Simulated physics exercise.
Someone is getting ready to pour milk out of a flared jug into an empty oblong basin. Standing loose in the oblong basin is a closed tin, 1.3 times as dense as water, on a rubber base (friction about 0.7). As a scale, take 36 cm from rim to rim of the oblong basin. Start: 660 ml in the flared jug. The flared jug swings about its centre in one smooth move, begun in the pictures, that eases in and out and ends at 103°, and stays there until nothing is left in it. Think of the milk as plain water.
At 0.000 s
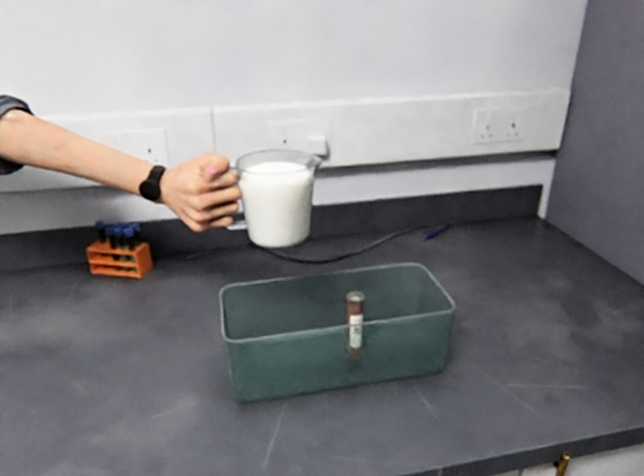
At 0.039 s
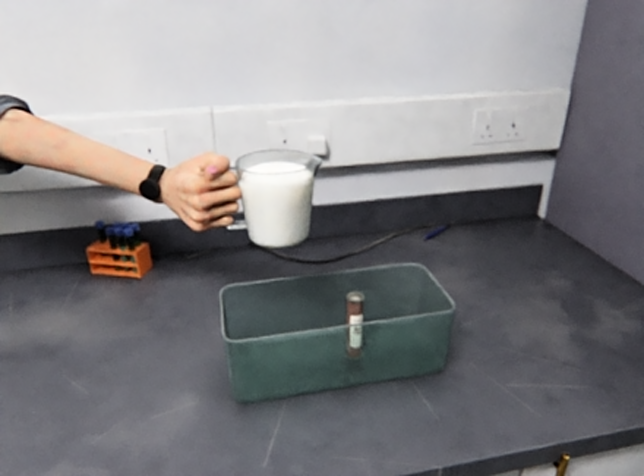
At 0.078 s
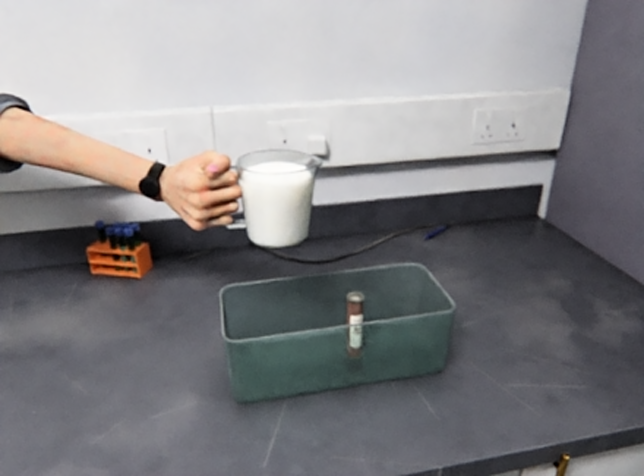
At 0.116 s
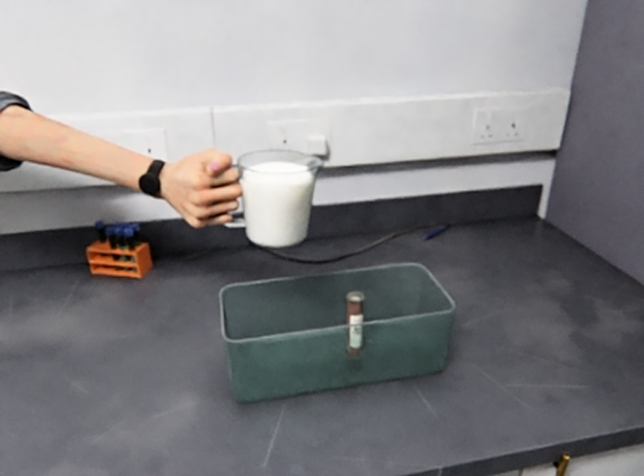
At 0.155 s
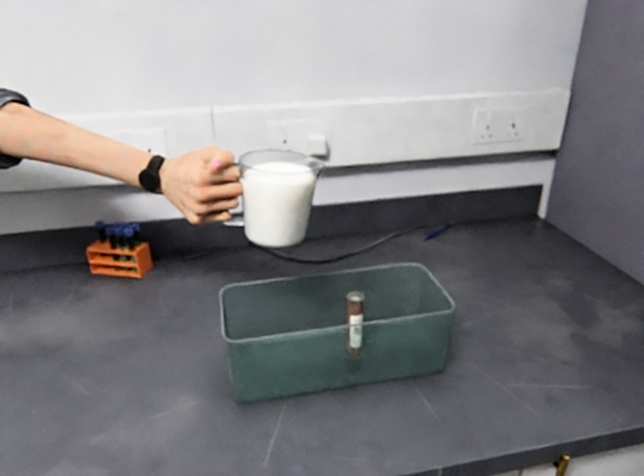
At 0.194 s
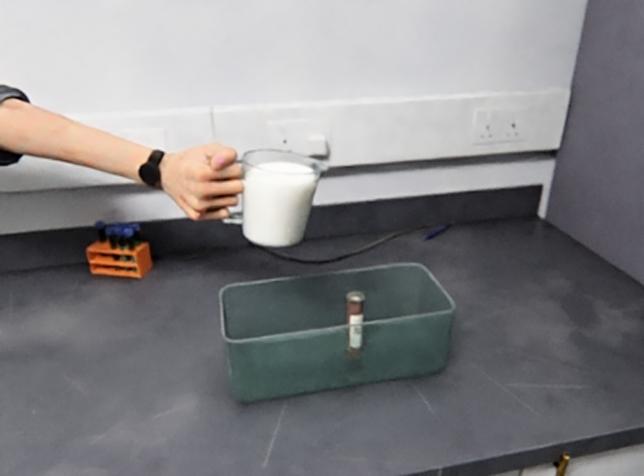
In this clip, a hand holds a glass jug of milk above an oblong green basin with a small closed container standing in it, keeping nearly still before tilting the jug slightly to the right.
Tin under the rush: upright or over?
Upright.
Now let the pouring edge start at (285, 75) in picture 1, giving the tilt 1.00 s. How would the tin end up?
Result: Tin tipped over.
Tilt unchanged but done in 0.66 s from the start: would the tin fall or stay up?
In that case the tin does not tip.
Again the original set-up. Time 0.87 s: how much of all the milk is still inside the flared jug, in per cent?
Close to 24 percent of the whole amount.
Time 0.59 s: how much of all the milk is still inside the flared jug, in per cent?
Roughly 78 percent.
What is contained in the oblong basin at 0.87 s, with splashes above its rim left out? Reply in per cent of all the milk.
Near 50 per cent of the total.
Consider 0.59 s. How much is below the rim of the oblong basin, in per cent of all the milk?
I'd estimate some 2 percent of the liquid.
After 0.59 s the tilt is 65° and 79 per cent is still to pour; the tin stands where it began.
After 0.87 s the tilt is 99° and 24 per cent is still to pour; the tin stands where it began.
After 1.17 s the tilt is 103° and 1 per cent is still to pour; the tin stands where it began.
After 1.50 s the tilt is 103° and 0 per cent is still to pour; the tin stands where it began.
In the end the tin stands where it began.
